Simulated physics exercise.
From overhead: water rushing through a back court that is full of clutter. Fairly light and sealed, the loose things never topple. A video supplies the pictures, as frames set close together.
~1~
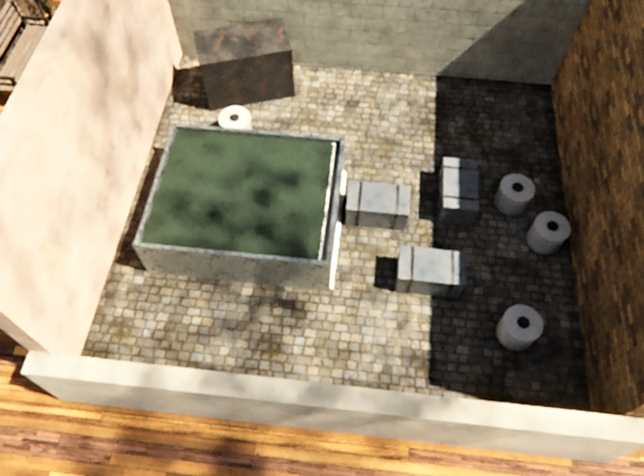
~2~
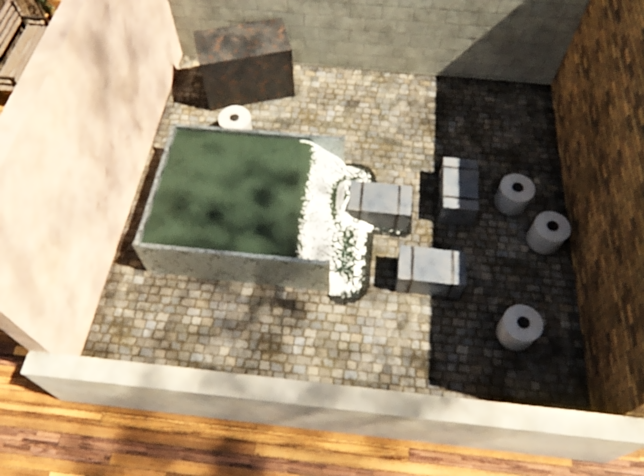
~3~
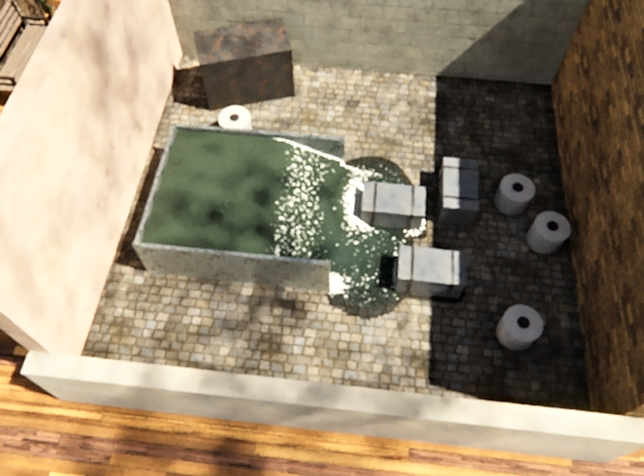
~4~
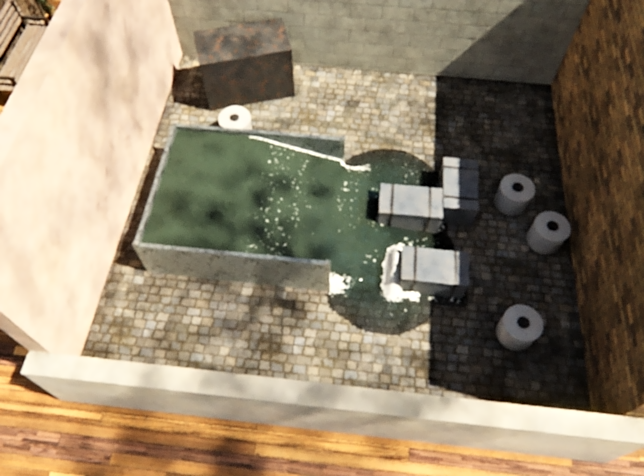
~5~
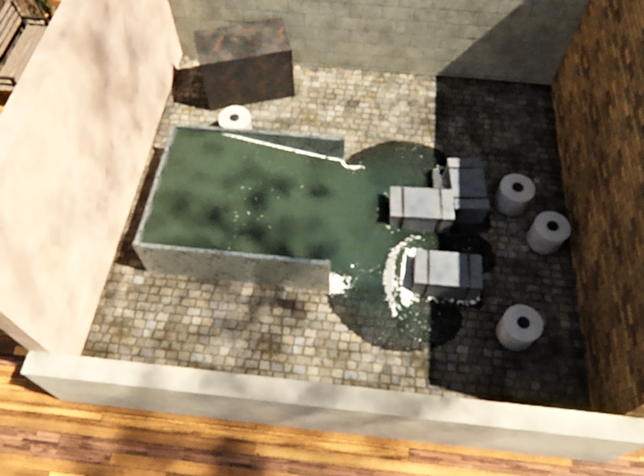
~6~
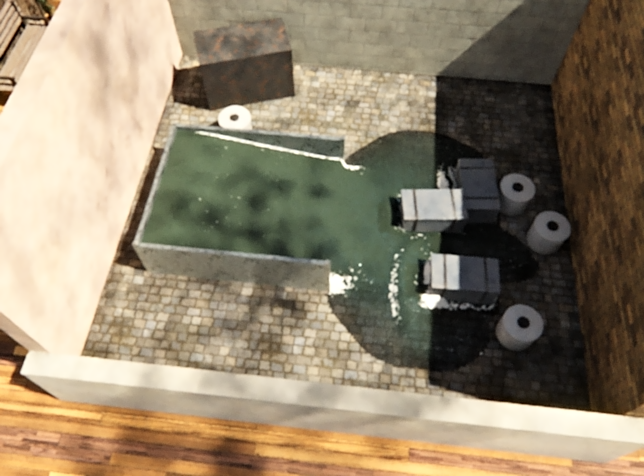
Green water bursting from a walled tank across a cobbled court, foaming around grey trunks and pushing them to the right.
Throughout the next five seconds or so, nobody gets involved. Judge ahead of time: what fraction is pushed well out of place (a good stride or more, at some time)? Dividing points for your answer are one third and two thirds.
Answer: A share of two thirds or more.
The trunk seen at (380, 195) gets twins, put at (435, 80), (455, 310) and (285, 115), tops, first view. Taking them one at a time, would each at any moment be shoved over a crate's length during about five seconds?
Taking them one at a time: Goes the distance; goes the distance; falls short.
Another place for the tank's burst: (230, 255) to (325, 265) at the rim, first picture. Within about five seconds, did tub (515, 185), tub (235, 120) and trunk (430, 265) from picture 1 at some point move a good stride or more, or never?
Each in turn, ends up that far off, never travels that far, never travels that far.
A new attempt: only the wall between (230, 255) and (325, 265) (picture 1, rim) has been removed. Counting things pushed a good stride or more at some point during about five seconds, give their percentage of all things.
Around 40 in a hundred.
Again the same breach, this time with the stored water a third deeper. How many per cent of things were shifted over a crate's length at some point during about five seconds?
I get 100 percent.
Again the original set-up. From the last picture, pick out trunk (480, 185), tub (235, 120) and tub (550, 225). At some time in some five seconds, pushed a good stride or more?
Working through them in turn, I get shoved clear, never that far off, then shoved clear.
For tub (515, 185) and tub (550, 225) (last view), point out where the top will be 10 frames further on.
(559, 168) and (564, 194), roughly.
A moment on, 3 of 7 are well off their spots; 1 afloat.
Next, 5 of 7 are well off their spots; 5 afloat.
Later, 6 of 7 are well off their spots; 6 afloat.
In the end, 6 of 7 are well off their spots, and 6 have been at some point; 4 afloat.
